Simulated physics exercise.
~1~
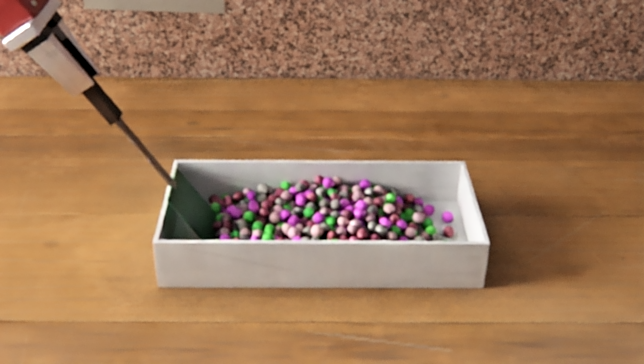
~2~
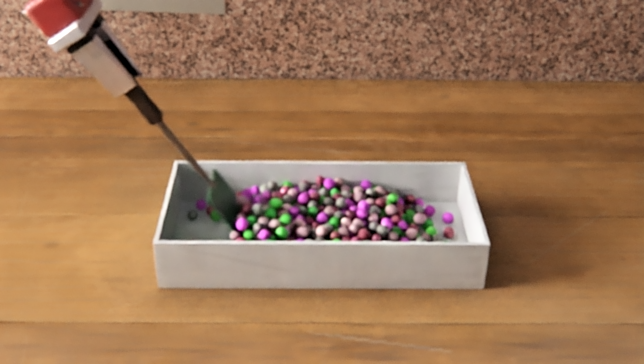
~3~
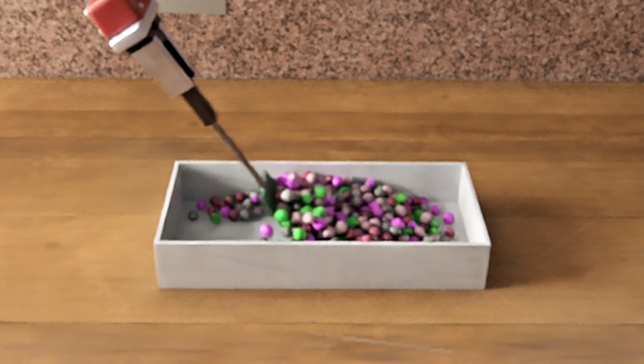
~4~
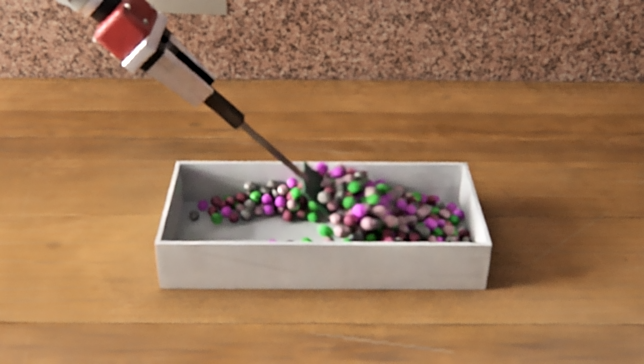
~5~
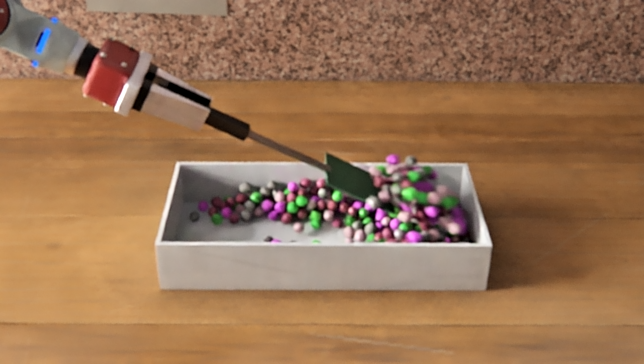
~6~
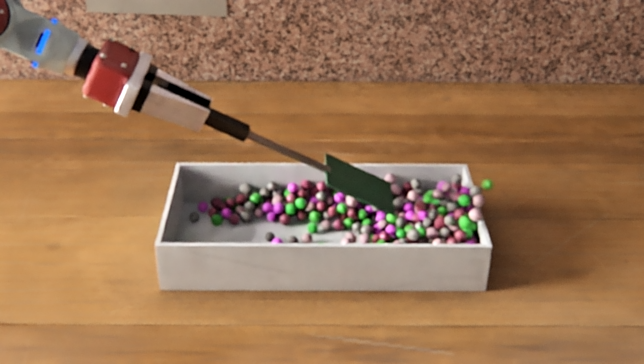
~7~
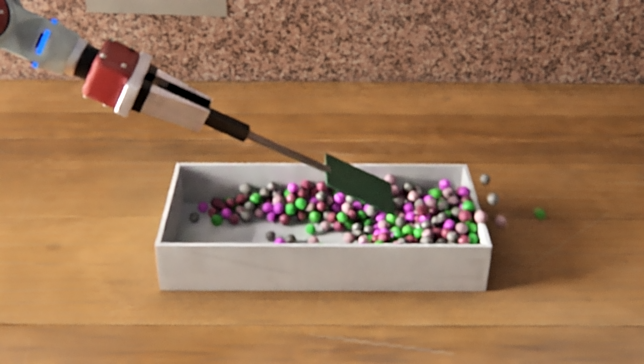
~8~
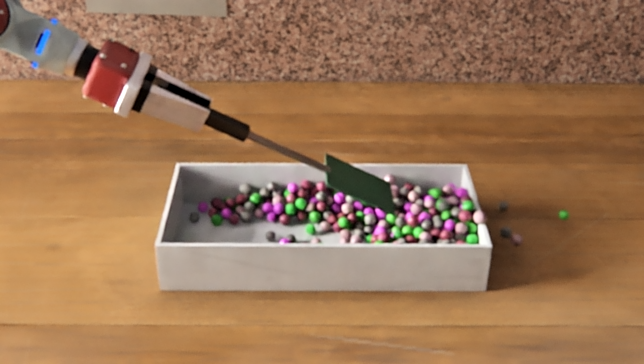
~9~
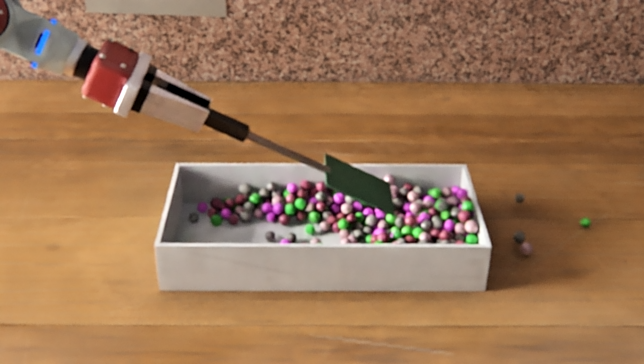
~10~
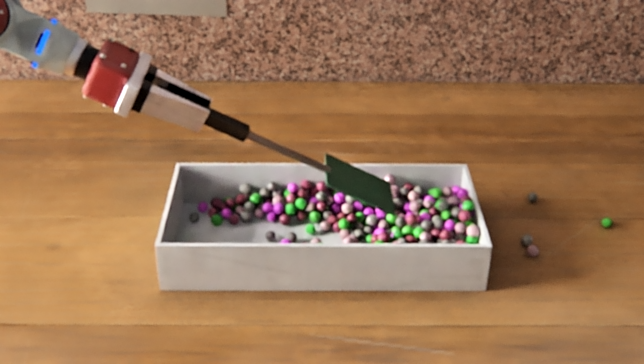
A robotic arm with a red-and-silver wrist holds a dark green spatula in a white rectangular tray on a wooden table, seen from slightly above, with a speckled stone surface behind. Small round sweets in green, purple, pink and grey fill the tray. The arm sweeps the blade from the left end toward the right, piling up sweets ahead of it and leaving some behind. The blade then lifts and tilts flatter, tossing sweets against the right end. A few spill over the edge and roll onto the table, while the spatula stays still above the mostly full tray.
